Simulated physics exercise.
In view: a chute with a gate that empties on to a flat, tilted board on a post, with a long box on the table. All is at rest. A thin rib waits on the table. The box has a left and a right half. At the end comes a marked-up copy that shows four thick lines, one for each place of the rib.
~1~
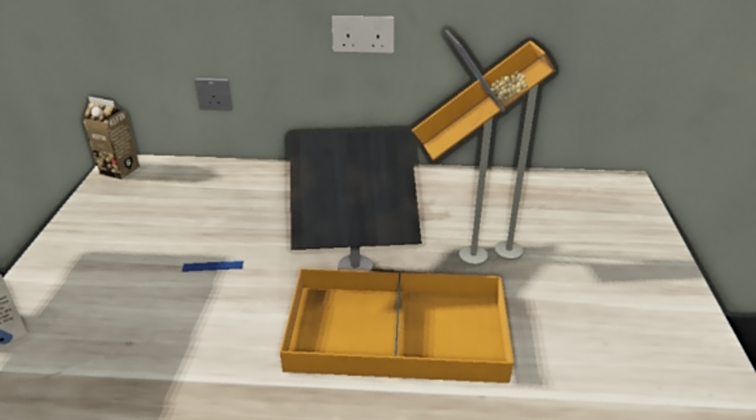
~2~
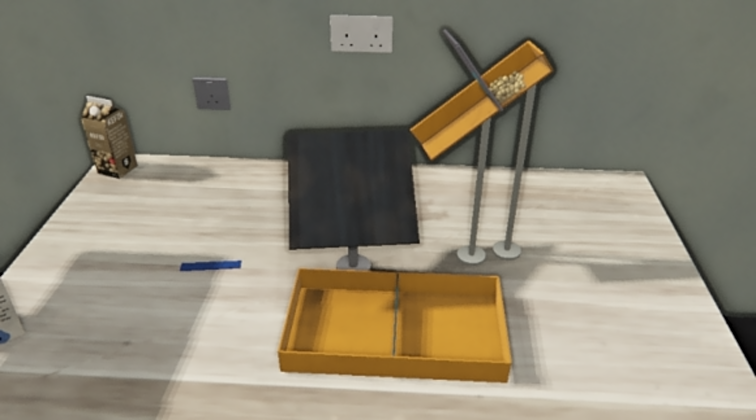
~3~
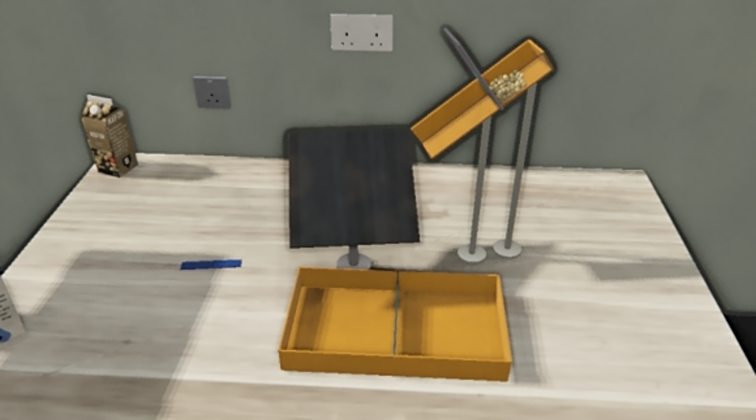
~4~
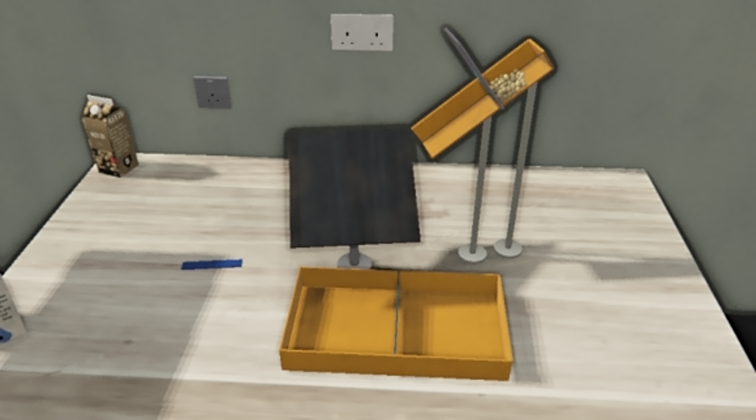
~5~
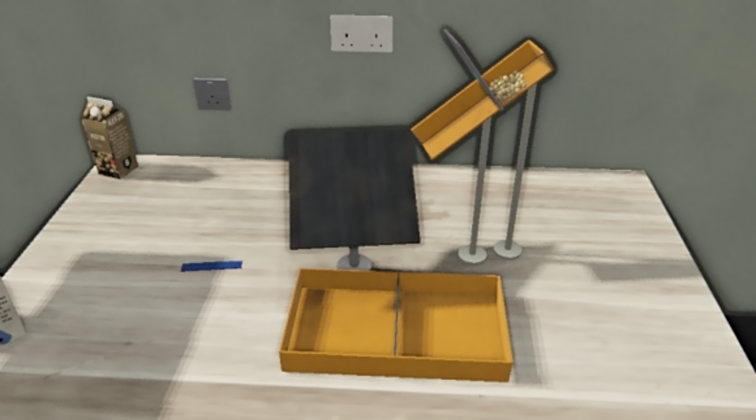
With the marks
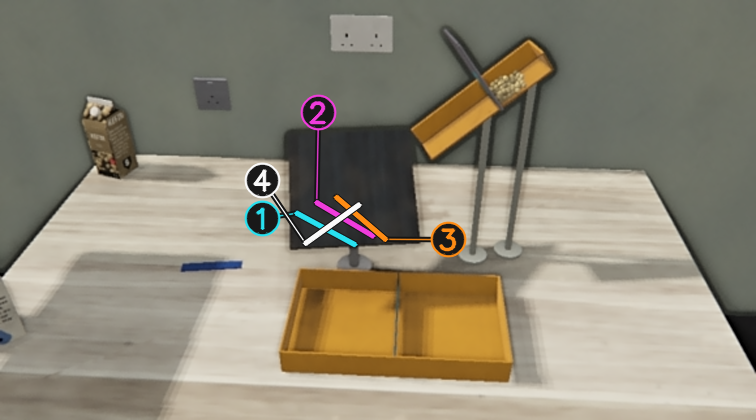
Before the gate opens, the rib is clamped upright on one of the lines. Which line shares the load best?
Choose 2.
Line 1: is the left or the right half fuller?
More lands on the left.
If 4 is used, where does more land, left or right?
The left half.
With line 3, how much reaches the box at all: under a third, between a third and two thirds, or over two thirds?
Line 3 gives over two thirds.
On the marked copy, line 1 from (296, 213) to (354, 244); line 2 from (316, 202) to (372, 235); line 3 from (336, 197) to (385, 239); line 4 from (359, 204) to (305, 243).
For line 1, of what is caught, nearly all in the left half, a stray few in the right.
For line 2, of what is caught, about two thirds in the left half, about a third in the right.
For line 3, of what is caught, a small part in the left half, most in the right.
For line 4, of what is caught, nearly all in the left half, a stray few in the right.
